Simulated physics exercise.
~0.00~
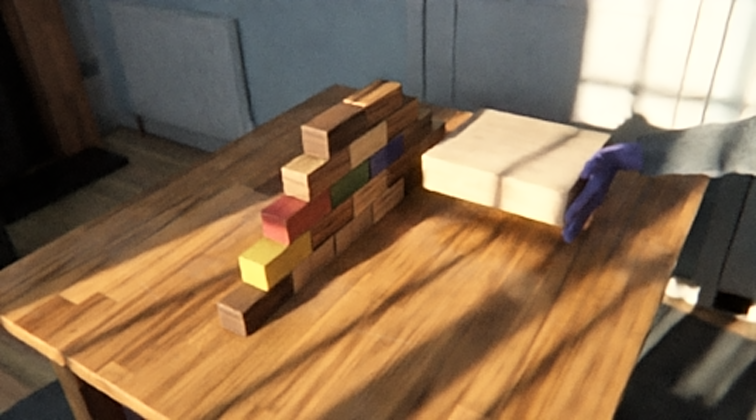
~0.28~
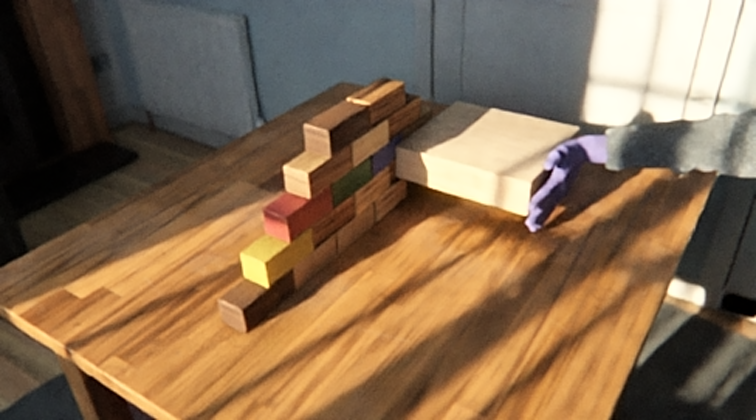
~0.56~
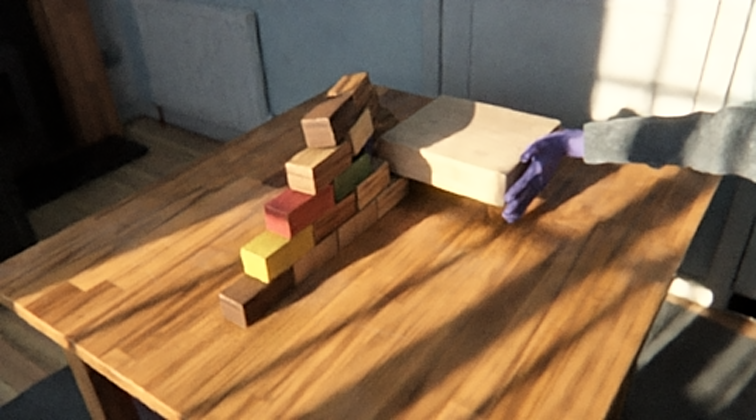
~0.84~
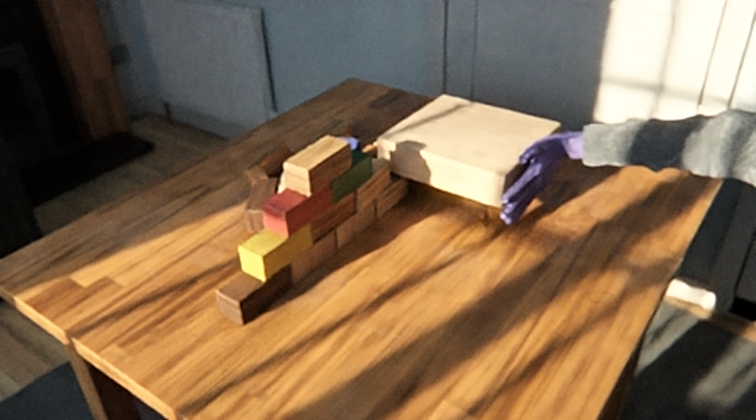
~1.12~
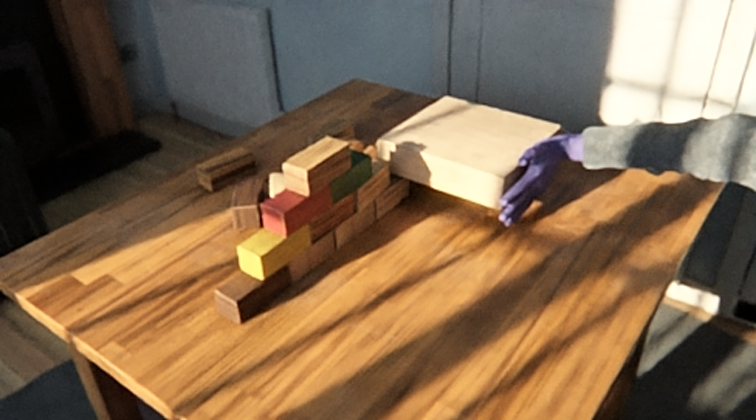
To begin with, a stepped wall of small wooden blocks stands on a sunlit table, with yellow, red, green and blue ones among the plain wood, while a purple-gloved hand holds a large pale wooden block to its right. The hand pushes the pale block leftward into the far part of the wall. The upper blocks there shift and lean, then topple off the far side as the hand stops. One dark block comes to rest apart on the tabletop, others lying close behind the wall. The yellow, red and green blocks remain standing in the nearer steps.
